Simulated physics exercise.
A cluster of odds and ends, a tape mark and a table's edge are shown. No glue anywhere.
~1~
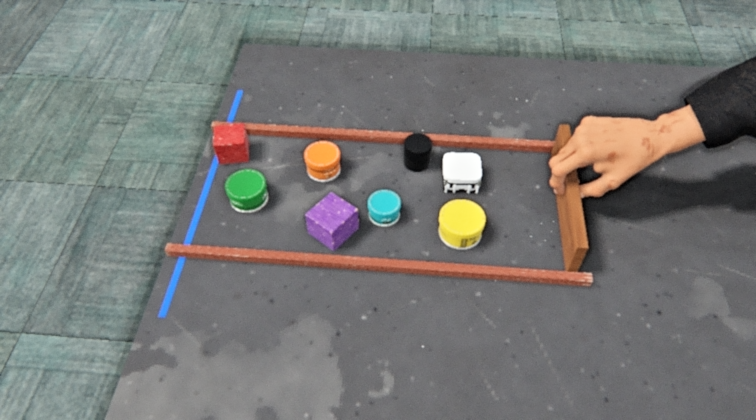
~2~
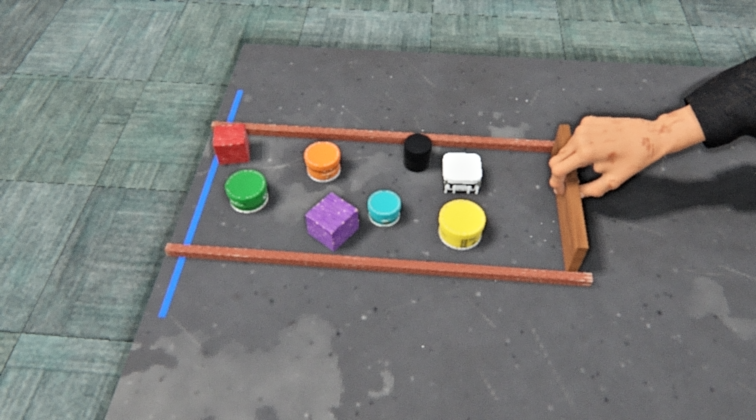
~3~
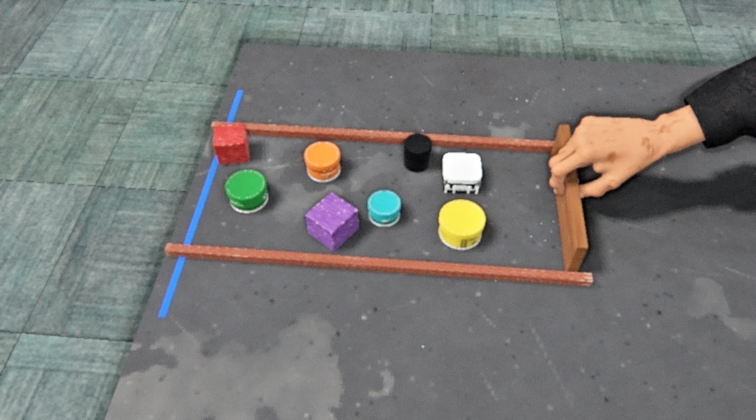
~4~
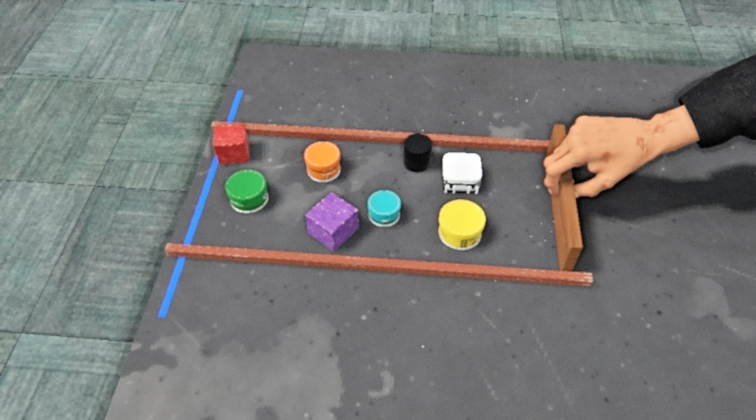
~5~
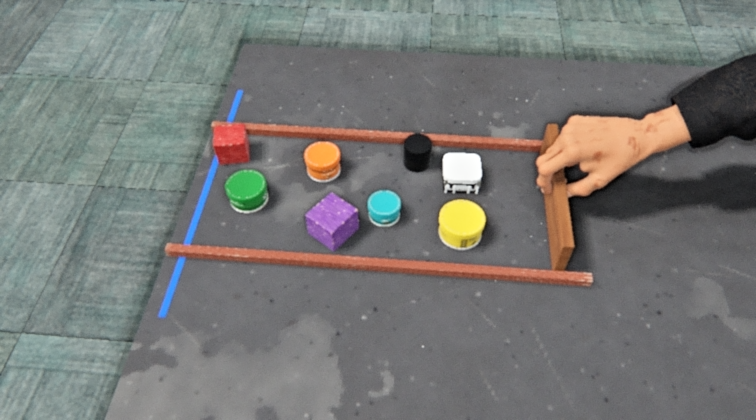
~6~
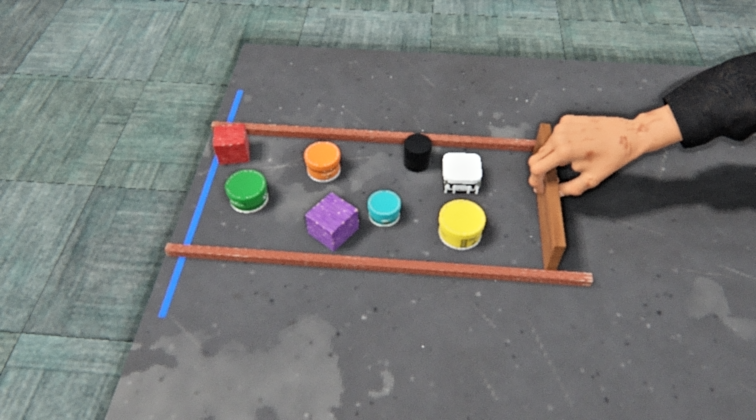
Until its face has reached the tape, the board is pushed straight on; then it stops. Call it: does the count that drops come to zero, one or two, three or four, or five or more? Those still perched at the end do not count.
It comes to five or more.
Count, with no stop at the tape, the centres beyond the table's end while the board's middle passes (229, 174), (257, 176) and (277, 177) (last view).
4, 1, 0.
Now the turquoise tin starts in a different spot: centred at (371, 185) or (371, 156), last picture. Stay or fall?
Well, the first time it goes overboard and the second time it goes overboard.
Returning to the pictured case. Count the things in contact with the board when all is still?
Well, it touches 1.
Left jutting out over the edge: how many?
It would come to 1.
Early on, none off yet; red block at rest near (232, 144); green tin at rest near (247, 192); orange pot at rest near (323, 162).
Finally, the number that fall off is five or more; lost, white case, yellow tin, turquoise tin, purple block, orange pot, green tin and red block.
